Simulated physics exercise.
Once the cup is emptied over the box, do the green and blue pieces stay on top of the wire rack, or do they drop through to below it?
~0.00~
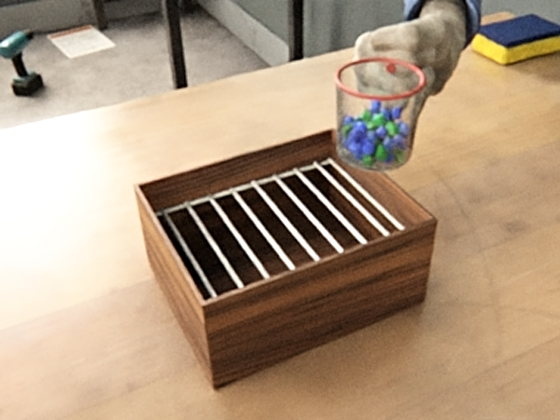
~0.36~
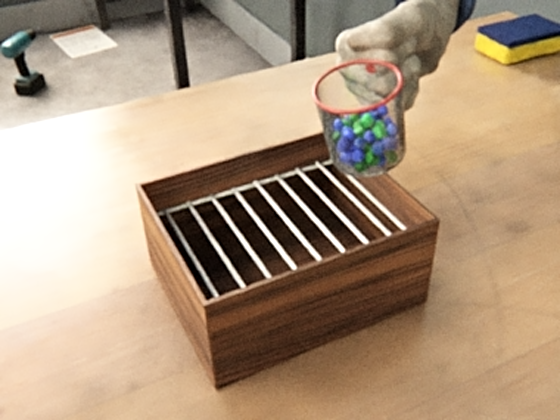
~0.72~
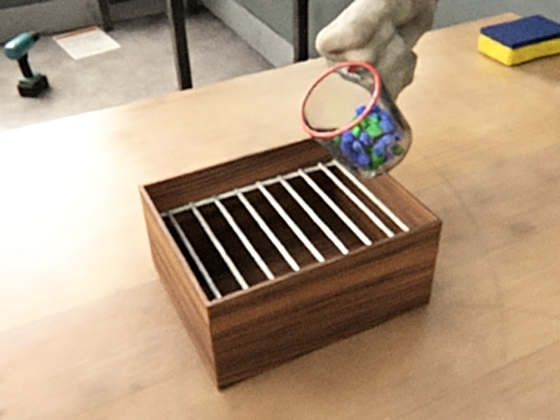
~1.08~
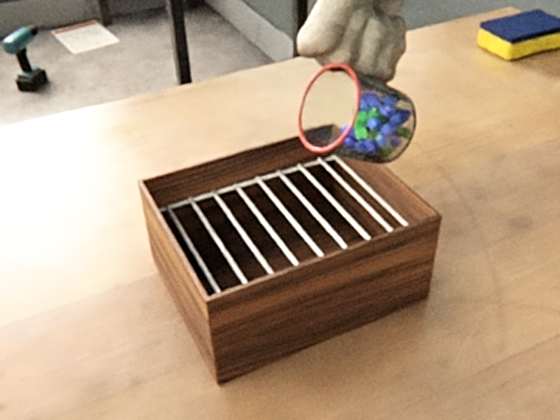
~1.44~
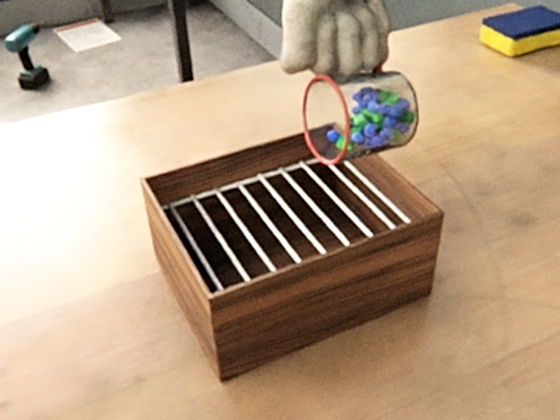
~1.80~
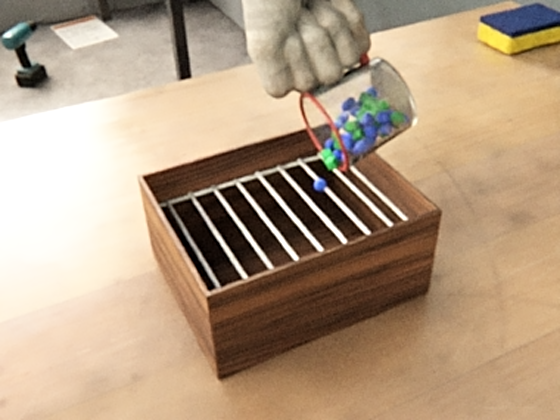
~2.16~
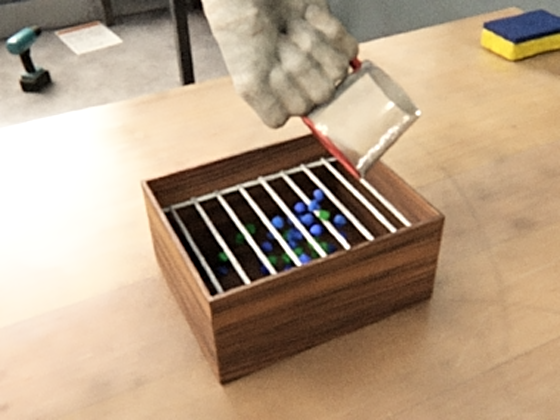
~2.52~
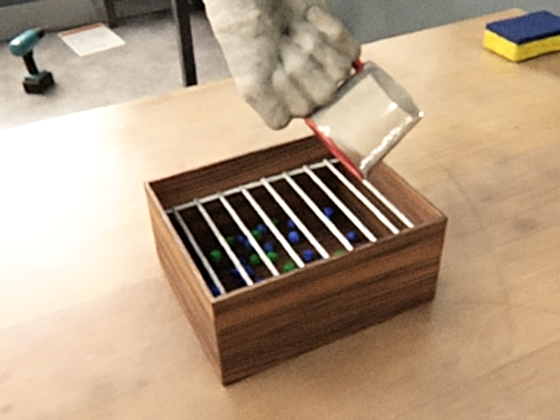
Both the green pieces and the blue pieces drop through the wires and end up below the rack.
